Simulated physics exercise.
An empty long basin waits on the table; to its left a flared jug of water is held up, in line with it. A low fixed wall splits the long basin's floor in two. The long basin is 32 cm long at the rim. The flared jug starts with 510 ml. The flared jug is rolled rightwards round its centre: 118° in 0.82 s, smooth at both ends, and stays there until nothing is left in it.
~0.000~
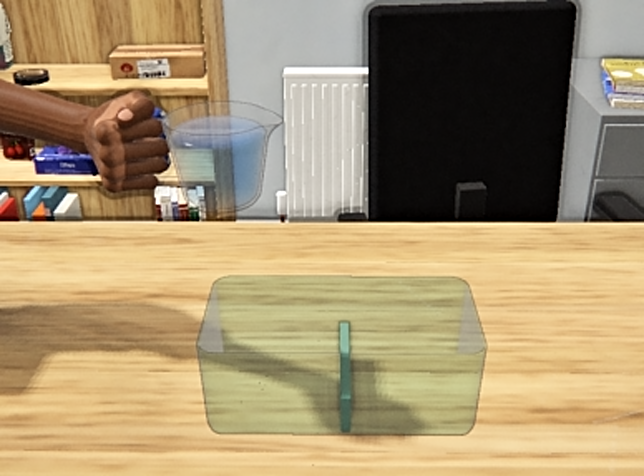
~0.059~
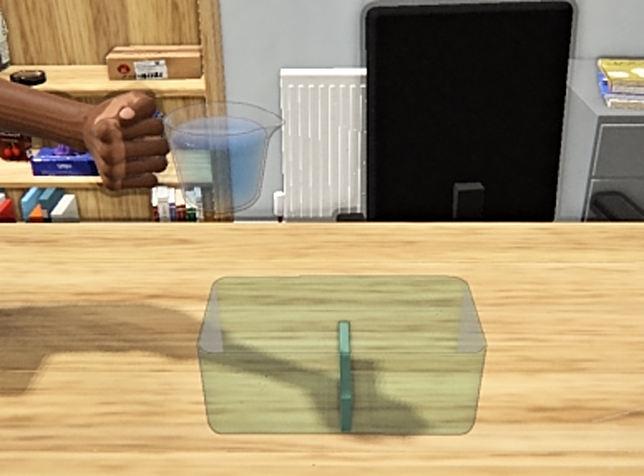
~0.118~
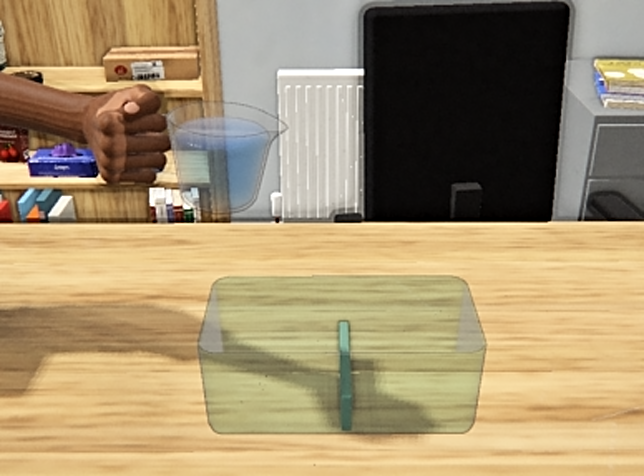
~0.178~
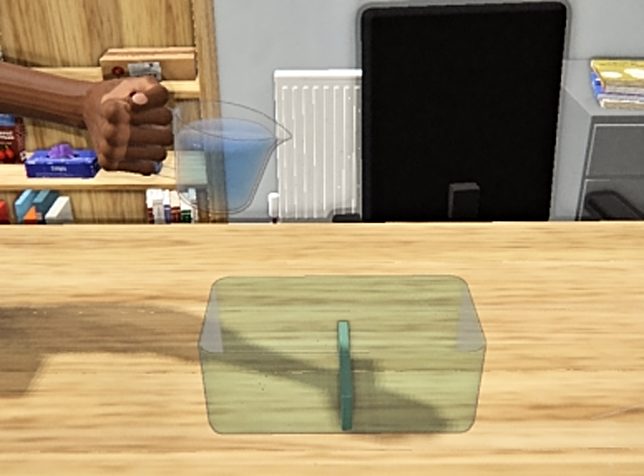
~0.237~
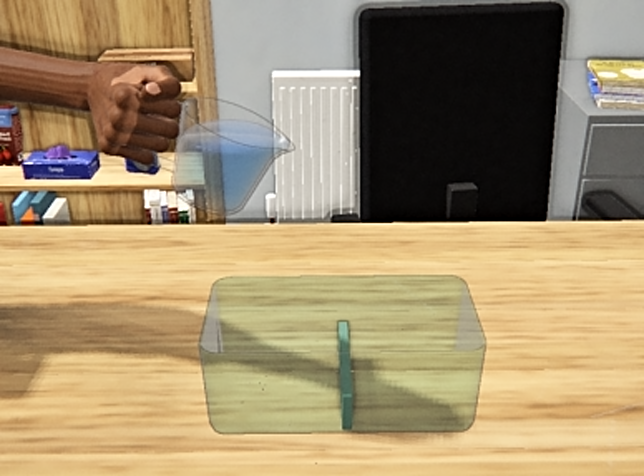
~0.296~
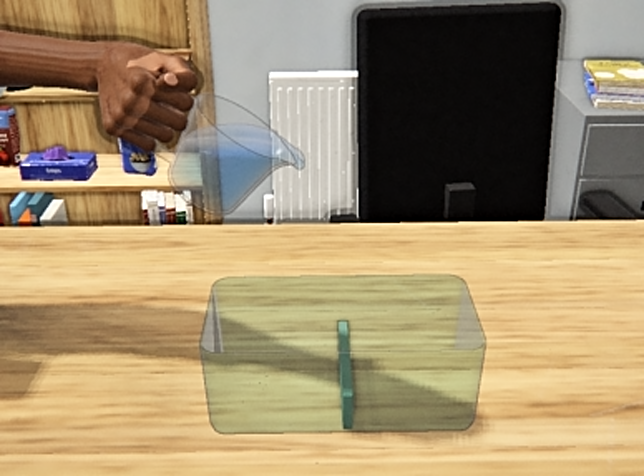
We see a hand holding a flared jug of blue water above and left of an empty, clear long basin on a wooden table. The hand rolls the jug rightwards, slowly then faster, and the water shifts toward its lip.
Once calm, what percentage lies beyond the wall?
About 40 per cent.
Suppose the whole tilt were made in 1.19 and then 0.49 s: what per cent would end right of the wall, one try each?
In turn about 55 and 30 per cent.
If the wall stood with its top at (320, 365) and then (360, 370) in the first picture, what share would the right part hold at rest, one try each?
In turn about 75 and 25 per cent.
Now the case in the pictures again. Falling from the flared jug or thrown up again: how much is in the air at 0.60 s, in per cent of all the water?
Near 40 in a hundred.
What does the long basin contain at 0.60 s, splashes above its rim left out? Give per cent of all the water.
About 28 per cent.
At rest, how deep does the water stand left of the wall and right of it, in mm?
Left about 12 mm, right about 8 mm.
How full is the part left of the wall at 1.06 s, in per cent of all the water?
About 56 per cent.
By 0.60 s the tilt is 99° and 31 per cent is still to pour, 5 is left of the wall and 24 right of it.
By 0.83 s the tilt is 118° and 1 per cent is still to pour, 53 is left of the wall and 39 right of it.
By 1.06 s the tilt is 118° and 0 per cent is still to pour, 57 is left of the wall and 40 right of it.
By 1.32 s the tilt is 118° and 0 per cent is still to pour, 57 is left of the wall and 40 right of it.
At rest 57 per cent lies left of the wall, 40 right of it and 3 outside.
